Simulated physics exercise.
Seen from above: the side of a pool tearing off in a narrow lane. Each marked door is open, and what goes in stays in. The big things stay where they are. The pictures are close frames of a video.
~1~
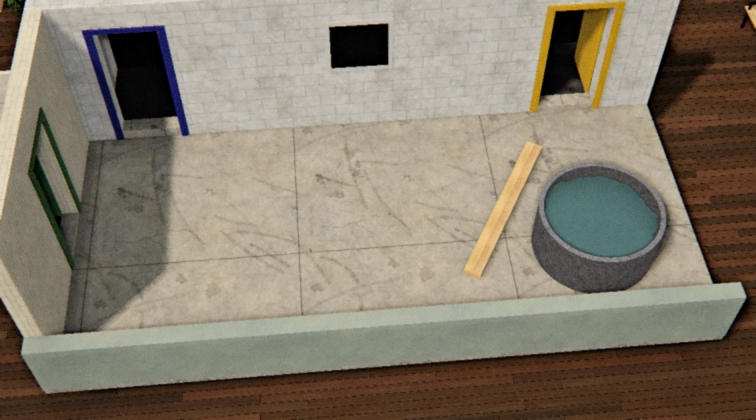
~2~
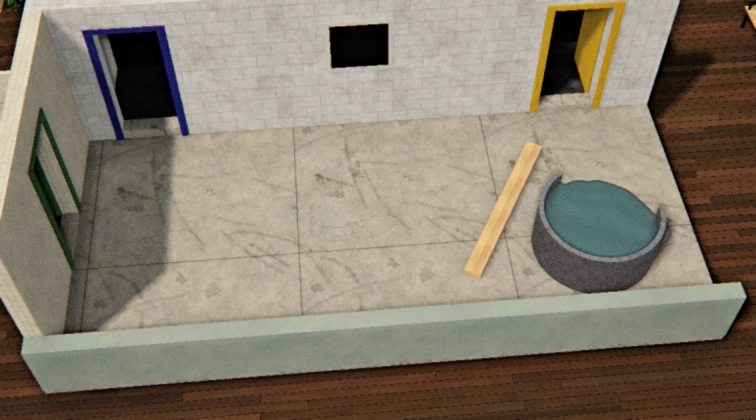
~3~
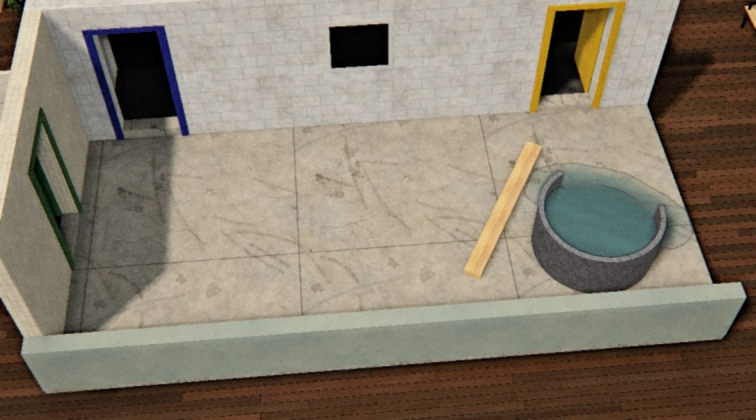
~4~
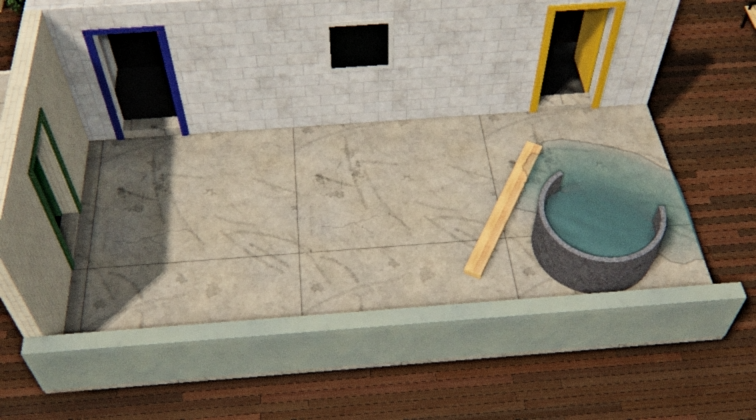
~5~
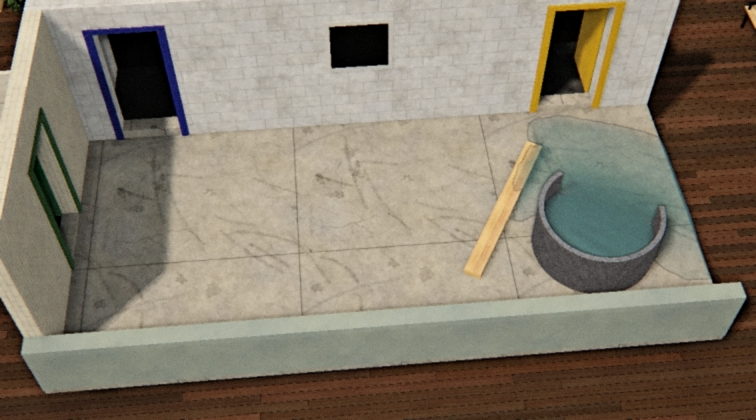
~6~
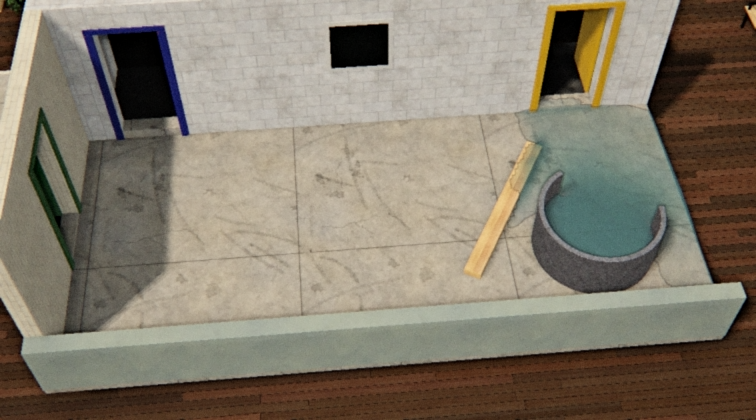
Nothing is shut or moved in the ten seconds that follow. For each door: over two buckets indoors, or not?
The green door admits no more than that; the yellow door lets in a lot; the blue door admits no more than that.
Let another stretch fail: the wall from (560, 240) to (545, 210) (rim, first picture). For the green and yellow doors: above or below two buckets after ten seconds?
One by one: Green door goes over, yellow door takes less.
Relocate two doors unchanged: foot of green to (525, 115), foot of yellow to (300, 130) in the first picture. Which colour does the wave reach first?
I say the green-painted one.
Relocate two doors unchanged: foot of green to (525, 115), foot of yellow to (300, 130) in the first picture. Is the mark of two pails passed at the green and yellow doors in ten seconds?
Then: The green door lets more in, the yellow door keeps below it.
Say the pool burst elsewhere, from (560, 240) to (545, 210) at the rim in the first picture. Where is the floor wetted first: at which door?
I say the door marked green.
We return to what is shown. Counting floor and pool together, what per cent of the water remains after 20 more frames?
I make it 36 per cent.
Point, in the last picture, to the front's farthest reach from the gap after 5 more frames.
I would point to (452, 118).
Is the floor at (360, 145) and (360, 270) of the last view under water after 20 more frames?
As listed: Wet, dry.
A moment on, water covers 15 % of the floor; the green door not reached, the yellow door over two buckets in, the blue door not reached.
Next, water covers 20 % of the floor; the green door not reached, the yellow door far over two buckets in, the blue door not reached.
Then, water covers 25 % of the floor; the green door not reached, the yellow door far over two buckets in, the blue door not reached.
Later, water covers 30 % of the floor; the green door not reached, the yellow door far over two buckets in, the blue door not reached.
In the end, water covers 15 % of the floor; the green door not reached, the yellow door far over two buckets in, the blue door not reached.
